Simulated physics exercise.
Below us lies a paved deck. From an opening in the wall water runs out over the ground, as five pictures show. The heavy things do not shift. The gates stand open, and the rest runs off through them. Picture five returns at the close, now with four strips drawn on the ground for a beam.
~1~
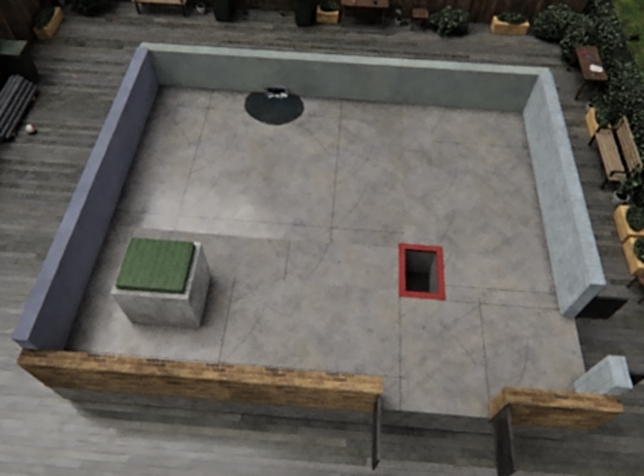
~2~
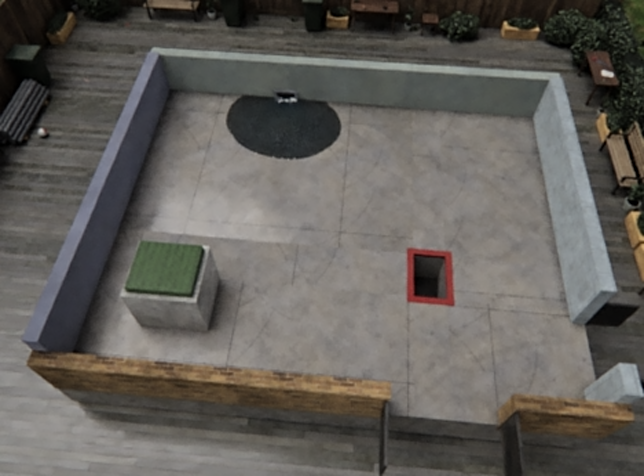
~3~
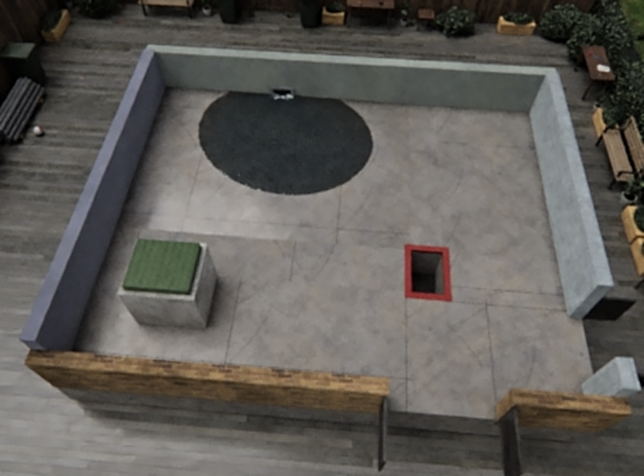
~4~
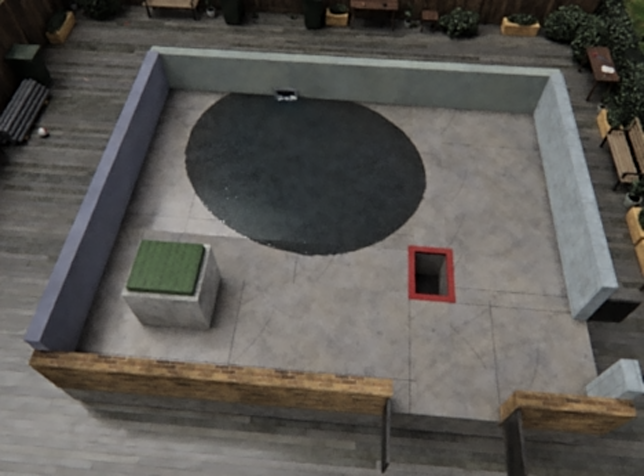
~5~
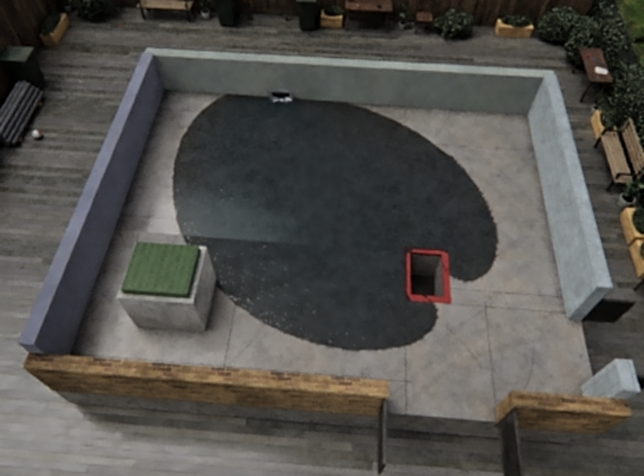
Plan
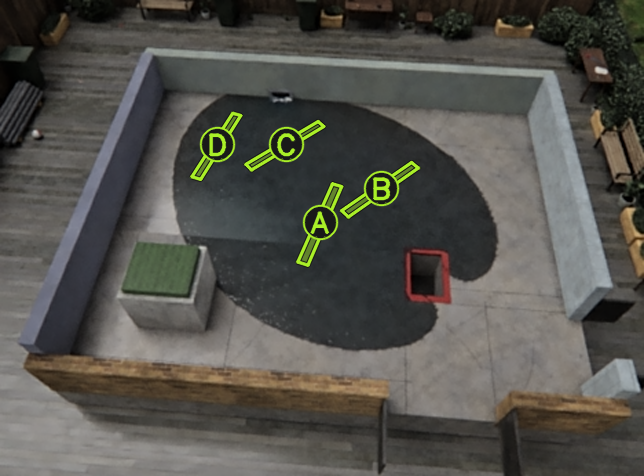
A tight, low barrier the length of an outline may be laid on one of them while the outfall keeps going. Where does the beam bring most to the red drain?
Best: D.
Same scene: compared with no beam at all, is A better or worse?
It is worse.
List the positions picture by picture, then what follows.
Outfall at (277, 90); red drain at (421, 271); open gate at (567, 348); open gate at (433, 399); 2 % of the ground under water, visible out to (273, 121); red drain still dry, in the first picture.
In the second picture, 7 % of the ground under water, visible out to (277, 155); red drain still dry.
In the third picture, 15 % of the ground under water, visible out to (330, 185); red drain still dry.
In the fourth picture, 29 % of the ground under water, visible out to (369, 241); red drain still dry.
In the fifth picture, 47 % of the ground under water, visible out to (392, 341); red drain taking water.
In lime, A from (302, 263) to (337, 185); B from (345, 213) to (414, 165); C from (248, 167) to (320, 124); D from (196, 178) to (236, 114).
For position A, about 11 % of the stream goes into the red drain, about 89 % out by the gates.
For position B, about 11 % of the stream goes into the red drain, about 89 % out by the gates.
For position C, about 8 % of the stream goes into the red drain, about 92 % out by the gates.
For position D, about 25 % of the stream goes into the red drain, about 75 % out by the gates.
